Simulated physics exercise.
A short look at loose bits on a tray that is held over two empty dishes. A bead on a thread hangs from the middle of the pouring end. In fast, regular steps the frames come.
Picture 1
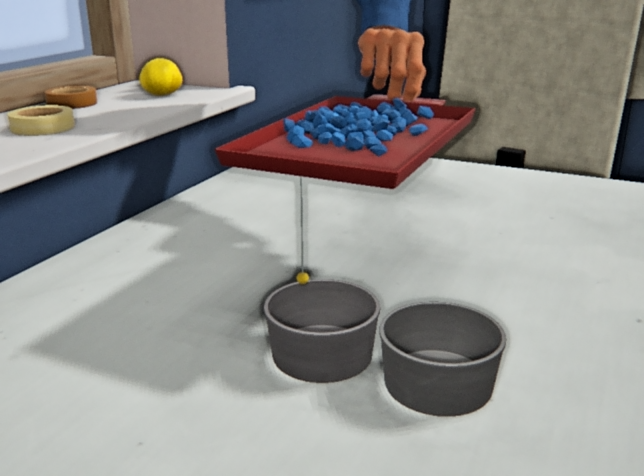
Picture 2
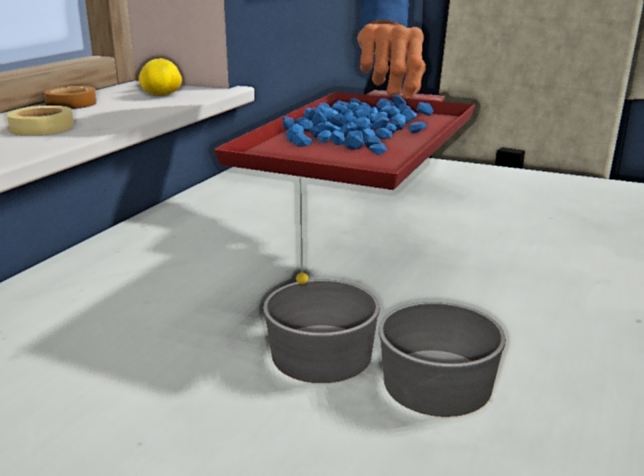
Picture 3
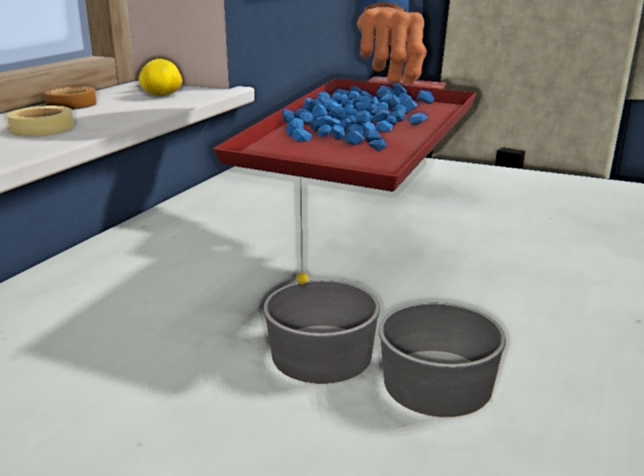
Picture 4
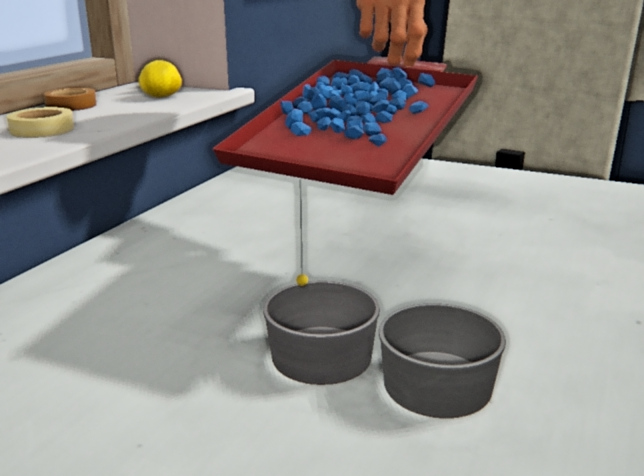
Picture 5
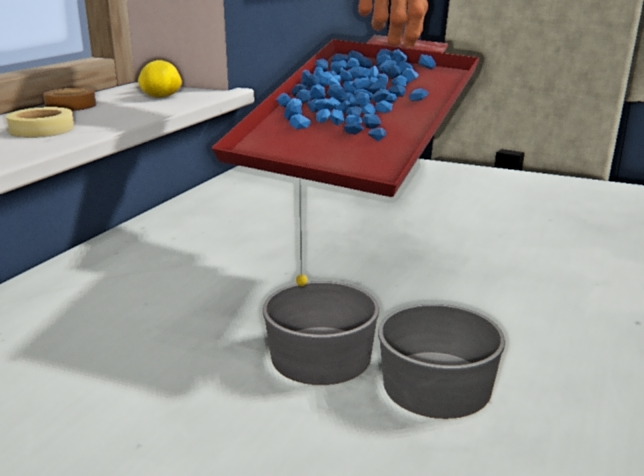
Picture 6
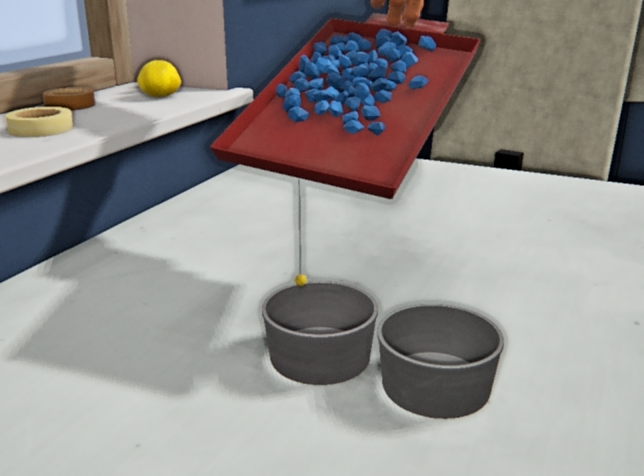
We see a hand holding a red tray of blue stones above two empty grey dishes, a yellow bead hanging on a thread; the hand raises the tray's far end, steepening it gradually, while its front edge dips slightly rightward.
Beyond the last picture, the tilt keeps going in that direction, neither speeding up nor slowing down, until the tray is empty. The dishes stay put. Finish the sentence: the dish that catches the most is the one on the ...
... left.
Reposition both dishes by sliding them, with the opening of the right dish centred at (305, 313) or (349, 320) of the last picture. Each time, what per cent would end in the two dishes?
Around 30 then around 60 per cent.
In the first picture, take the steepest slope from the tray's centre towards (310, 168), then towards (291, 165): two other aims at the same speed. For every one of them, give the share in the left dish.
The first gives 20 %, the second 10 %.
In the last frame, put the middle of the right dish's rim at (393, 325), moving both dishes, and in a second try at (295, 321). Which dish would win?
In the first try it's the right-side dish, and in the second it's the right-side dish.
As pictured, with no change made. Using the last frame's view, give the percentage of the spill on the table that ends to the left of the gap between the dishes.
It works out to some 80 per cent.
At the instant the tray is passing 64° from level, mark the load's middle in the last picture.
In the last view the centre sits at roughly (332, 151).
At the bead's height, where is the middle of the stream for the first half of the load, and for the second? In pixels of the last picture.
Around (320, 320), followed by around (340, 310).
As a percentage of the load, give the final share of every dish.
So the left dish gets 30 % of the load, while the right one gets 10 %.
Soon after the last picture, tray tipped steeply; most on the tray; a small part in the air.
A little later, tray tipped past a quarter turn; about a quarter on the tray; a small part in the right dish; a small part in the left dish; about two thirds outside both; a small part in the air.
Later still, tray tipped past a quarter turn; a small part in the right dish; about a quarter in the left dish; about two thirds outside both.
At rest, tray tipped past a quarter turn; a small part in the right dish; about a quarter in the left dish; about two thirds outside both.
